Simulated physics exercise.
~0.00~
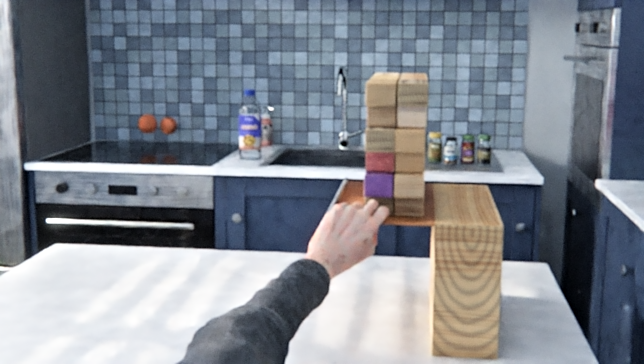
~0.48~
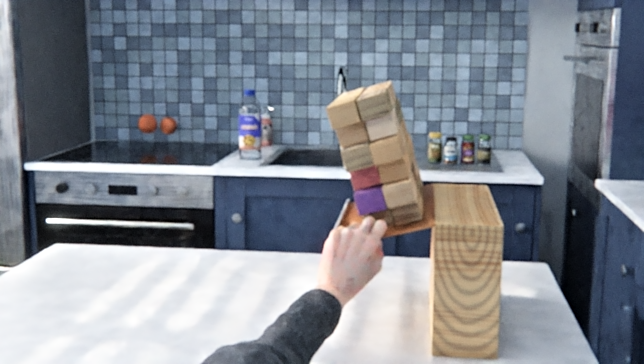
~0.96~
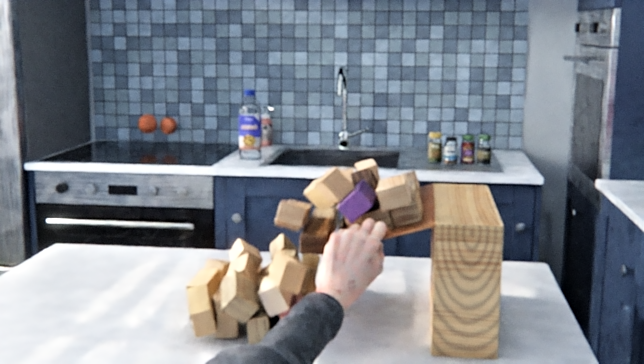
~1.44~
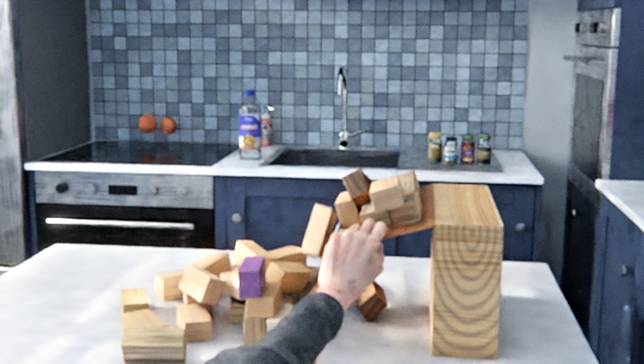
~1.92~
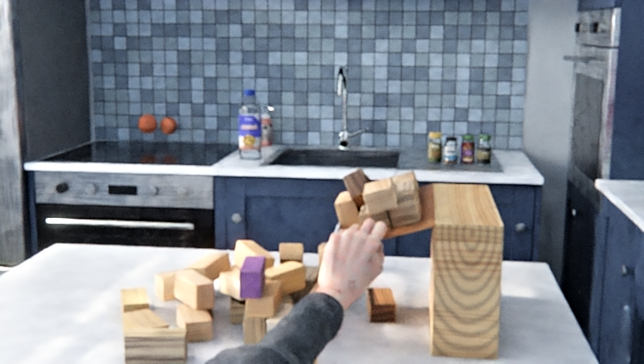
A stack of wooden blocks toppling left as a hand tilts its tray, most scattering across the counter, purple one included.
